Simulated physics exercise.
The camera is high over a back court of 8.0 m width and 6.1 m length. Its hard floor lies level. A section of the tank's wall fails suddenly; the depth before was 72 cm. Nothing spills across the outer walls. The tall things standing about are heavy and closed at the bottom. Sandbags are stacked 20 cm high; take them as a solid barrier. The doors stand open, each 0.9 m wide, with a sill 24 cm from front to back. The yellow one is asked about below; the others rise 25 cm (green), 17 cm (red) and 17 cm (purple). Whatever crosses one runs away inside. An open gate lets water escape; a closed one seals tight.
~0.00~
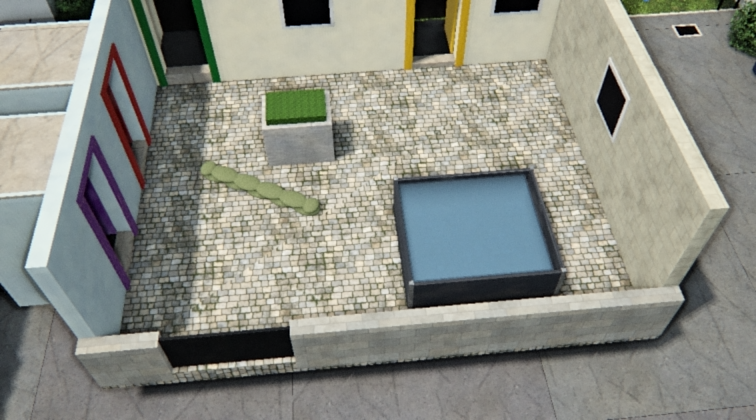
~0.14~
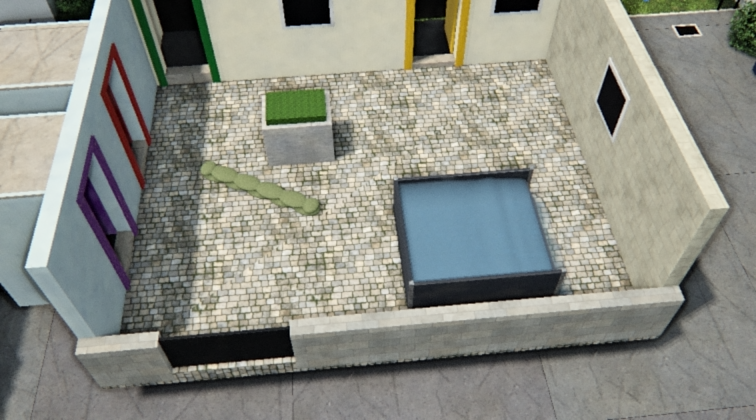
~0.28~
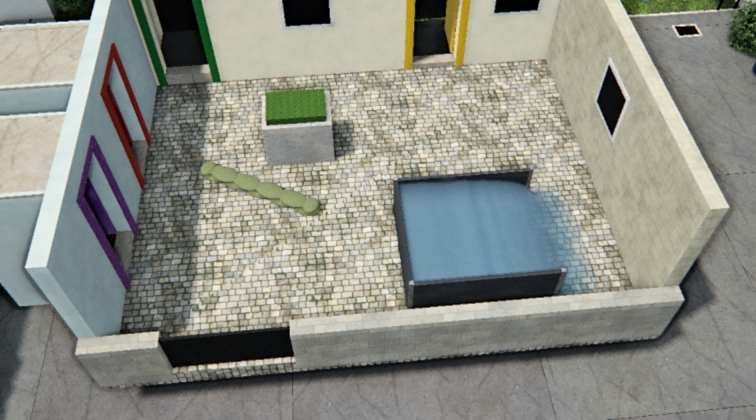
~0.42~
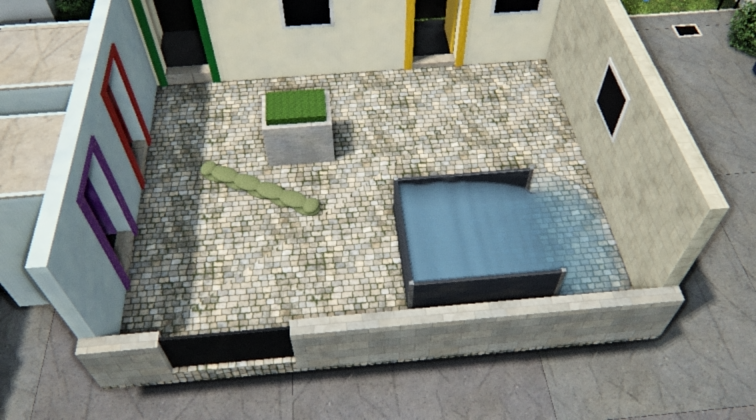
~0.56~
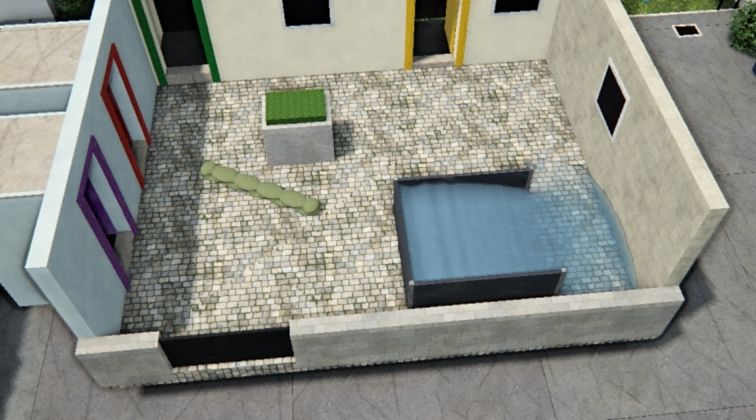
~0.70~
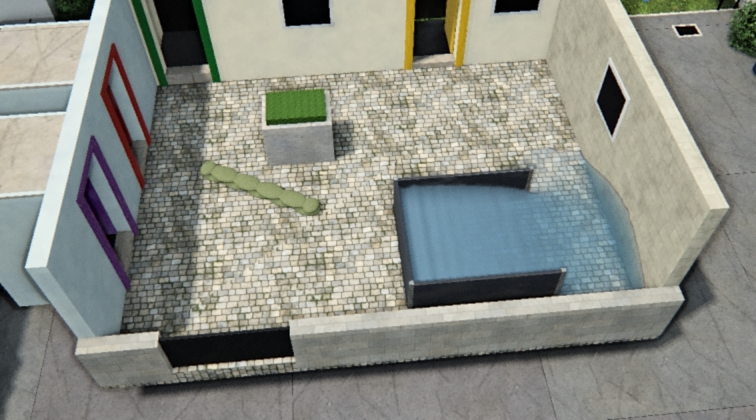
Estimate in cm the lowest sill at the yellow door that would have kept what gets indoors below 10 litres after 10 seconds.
It would have to be roughly 14.5 cm high.
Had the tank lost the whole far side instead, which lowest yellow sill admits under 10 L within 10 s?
Some 34 cm.
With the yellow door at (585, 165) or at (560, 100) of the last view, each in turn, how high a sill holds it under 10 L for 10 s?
About 23 and 12.0 cm.
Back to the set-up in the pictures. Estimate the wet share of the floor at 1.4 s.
About 10 per cent.
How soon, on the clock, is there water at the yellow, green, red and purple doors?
Arrival: Yellow 2.6 s, green 4.5 s, red 5.0 s, purple 4.0 s.
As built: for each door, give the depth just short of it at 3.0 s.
Depths in cm: Yellow 17, green 0, red 0, purple 0.
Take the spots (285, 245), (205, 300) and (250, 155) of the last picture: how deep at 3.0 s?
About 0, 0 and 0 cm.
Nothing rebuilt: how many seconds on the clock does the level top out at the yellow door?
Near 3.6 s.
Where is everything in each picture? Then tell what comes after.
In the first picture, the tank at (475, 226) is whole and still, 72 cm deep; the yellow door at (436, 27) is dry.
In the second picture, water pours out at (538, 238) and has run 0.3 m, to (567, 295); about 9 cm deep outside, 72 cm at the back.
In the third picture, the gap is at (538, 239), the front 0.7 m out at (582, 248); the back of the tank holds 72 cm.
In the fourth picture, water pours out at (538, 240) and has run 1.3 m, to (623, 270); about 11 cm deep outside, 72 cm at the back.
In the fifth picture, the front is at (590, 175), 1.4 m from the gap at (538, 240); 4.0 m2 of floor is wet, 67 cm left at the back.
In the sixth picture, the gap is at (537, 241), the front 1.6 m out at (582, 155); the back of the tank holds 60 cm; 3.4 m in a straight line remain to the yellow door at (436, 27).
After 1.4 s water covers 10 % of the floor, deepest (59 cm) near (640, 316); it has not reached the yellow door.
After 3.0 s water covers 35 % of the floor, deepest (33 cm) near (538, 70); 17 cm at the yellow door, 1 litre in over its 11 cm sill.
After 10.0 s water covers 95 % of the floor, deepest (12 cm) near (256, 114); 9 cm at the yellow door, 32 litres in over its 11 cm sill.
At the yellow door as built, the water arrived by 2.6 s and peaked near 18 cm at 3.6 s.
Run again over the same 10 s with other heights there, 15 litres in over 13.5 cm, 5 litres over 16 cm. The limit of 10 litres is kept from about 14.5 cm up.
